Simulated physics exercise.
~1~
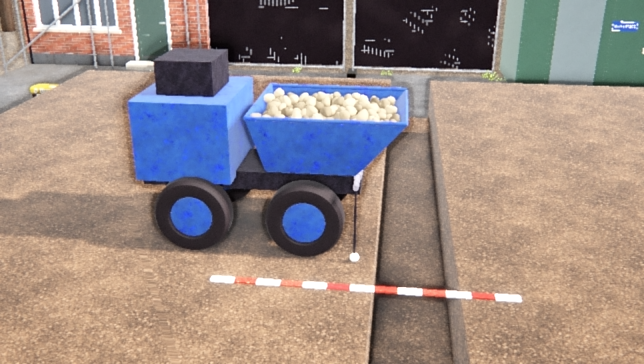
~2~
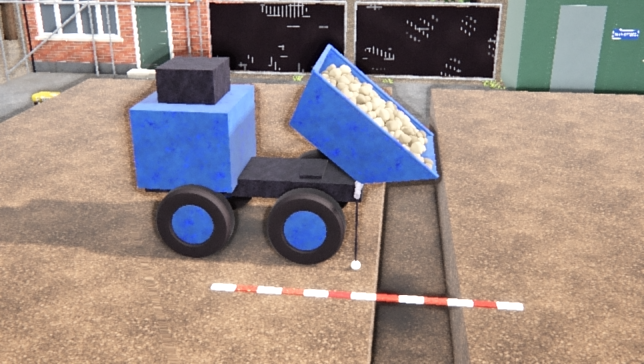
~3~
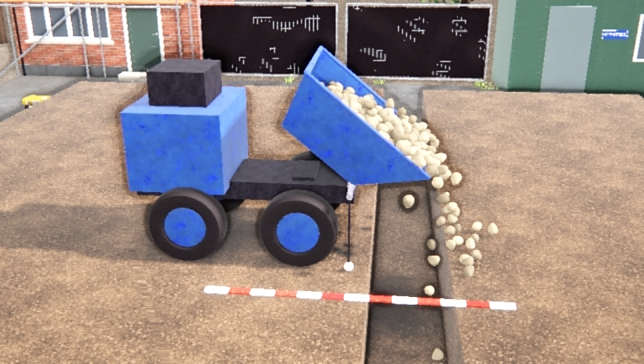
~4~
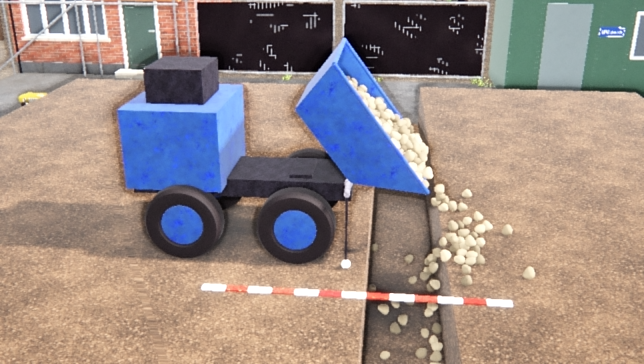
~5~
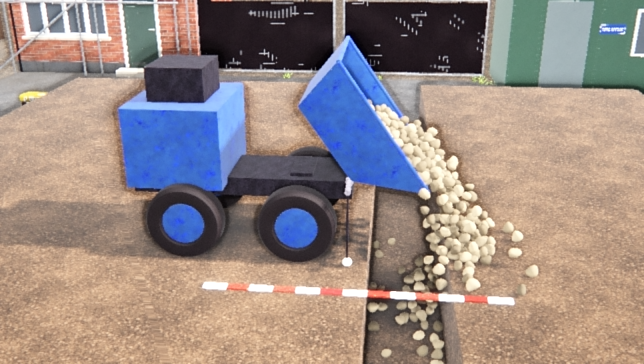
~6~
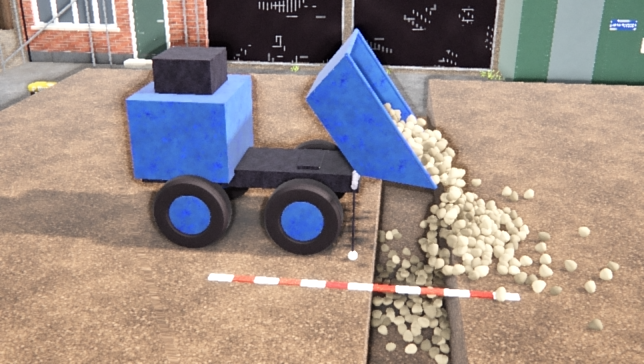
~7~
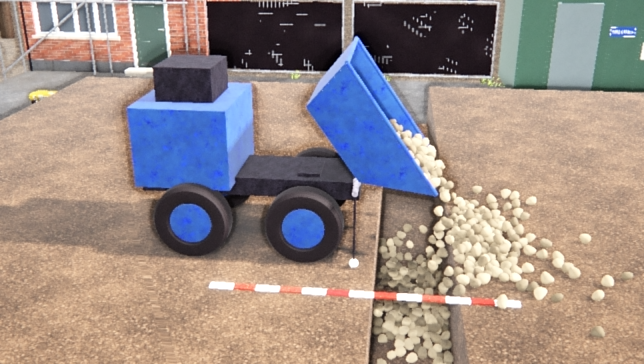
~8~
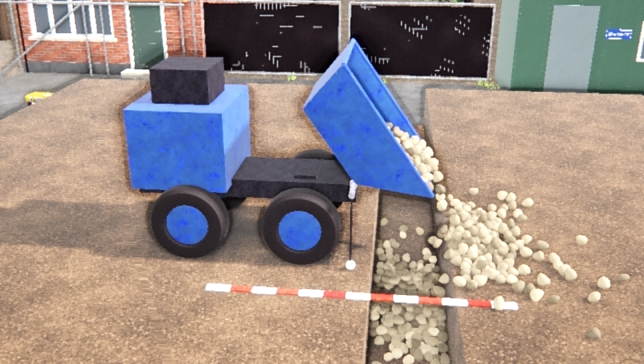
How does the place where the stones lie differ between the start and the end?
At the start the stones are all heaped in the blue skip. By the end they are spread down and to the right, with some still in the skip, some in the trench and some on the ground beyond it.
A blue toy-like dumper with black wheels stands on brown ground at the left, seen from the side and slightly above, its skip heaped with pale rounded stones. Ahead of it lies a straight trench, with a red and white striped staff across it and a brick building, dark panels and a green container behind. The skip tips up to the right while the stones stay inside, then they begin spilling over its lip. It tilts more steeply and the stones pour faster. Finally the skip stays raised, with stones left inside, more in the trench and others scattered on the far side.
